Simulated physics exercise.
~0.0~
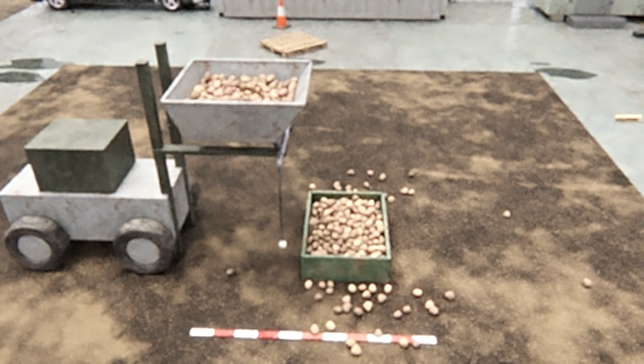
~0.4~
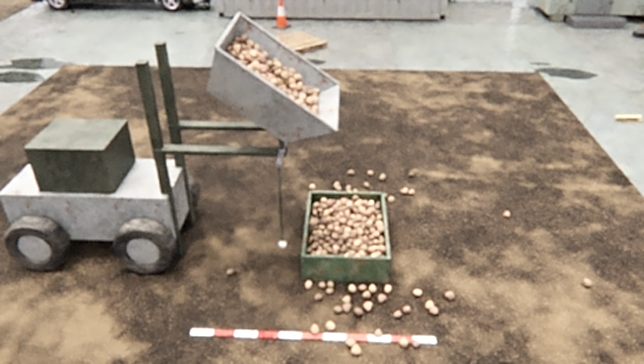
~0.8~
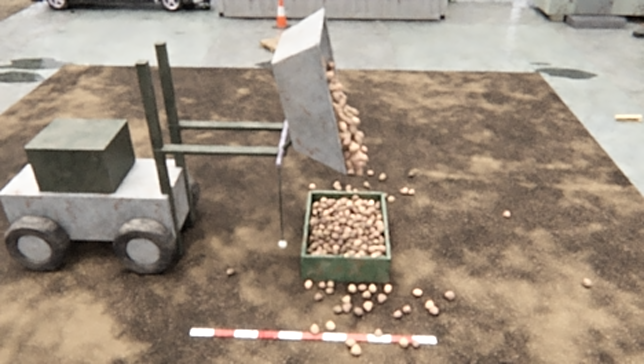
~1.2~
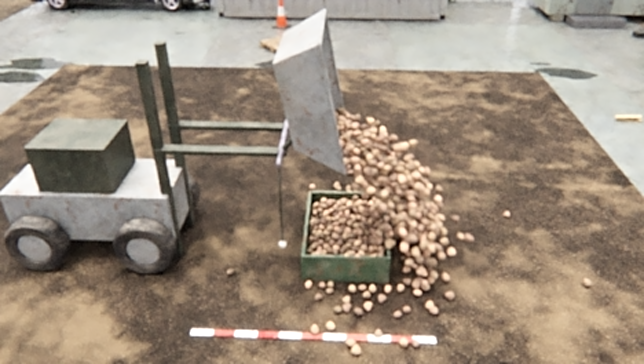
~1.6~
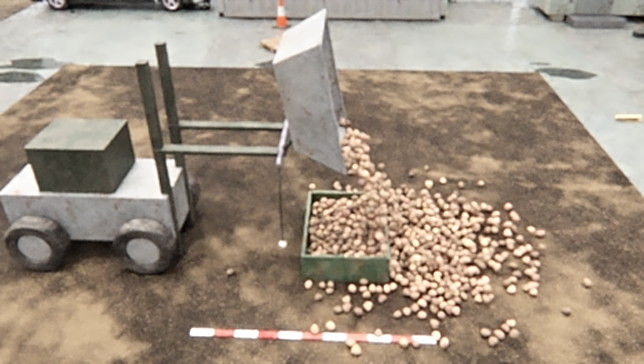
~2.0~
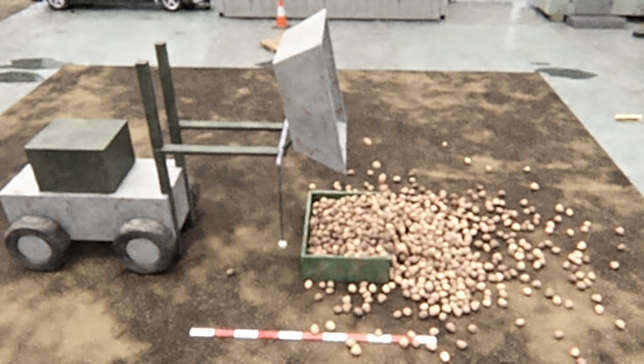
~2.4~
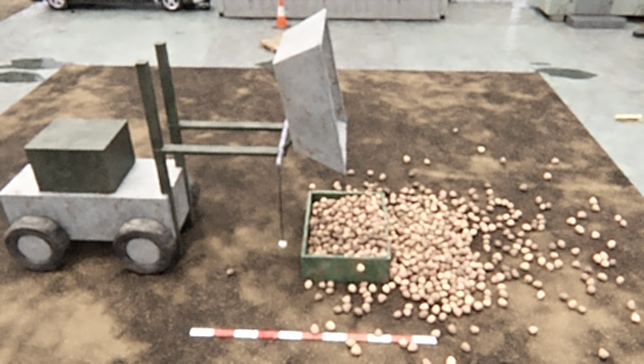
Forklift tipping a grey skip of round stones over an already full green bin, most spilling rightward across the brown ground.
